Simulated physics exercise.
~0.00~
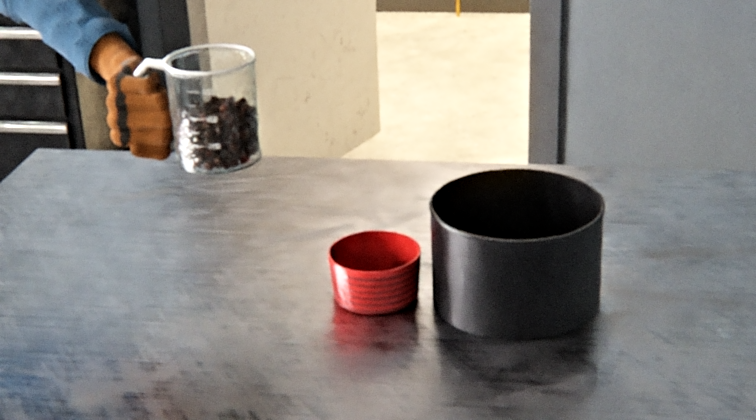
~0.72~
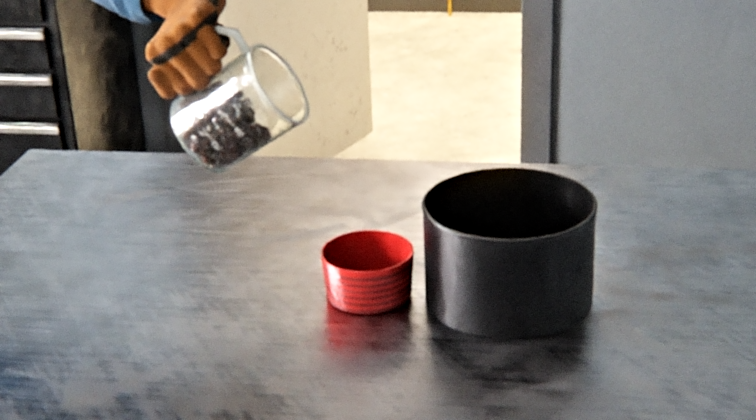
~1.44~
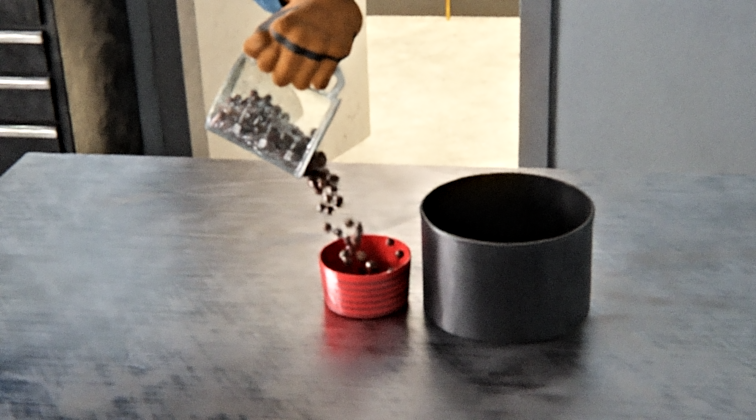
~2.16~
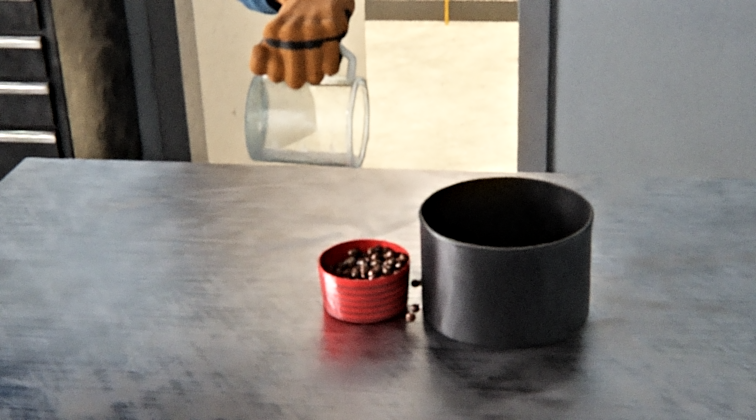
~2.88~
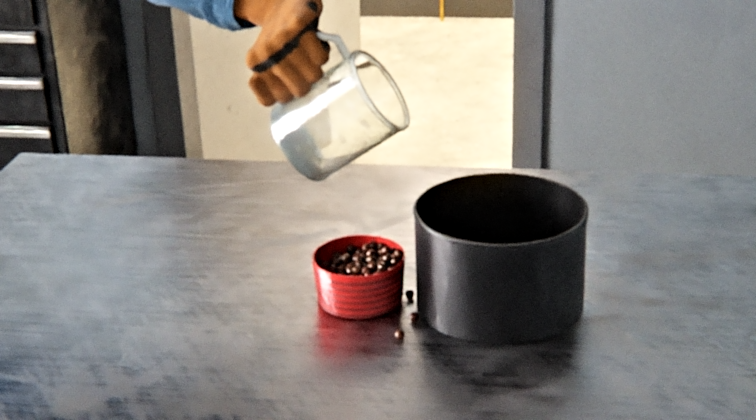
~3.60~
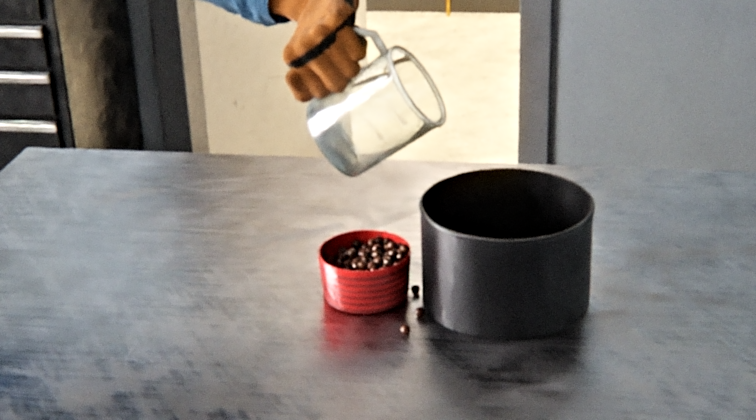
A gloved hand tips a clear jug, filling a red dish as a few balls spill.
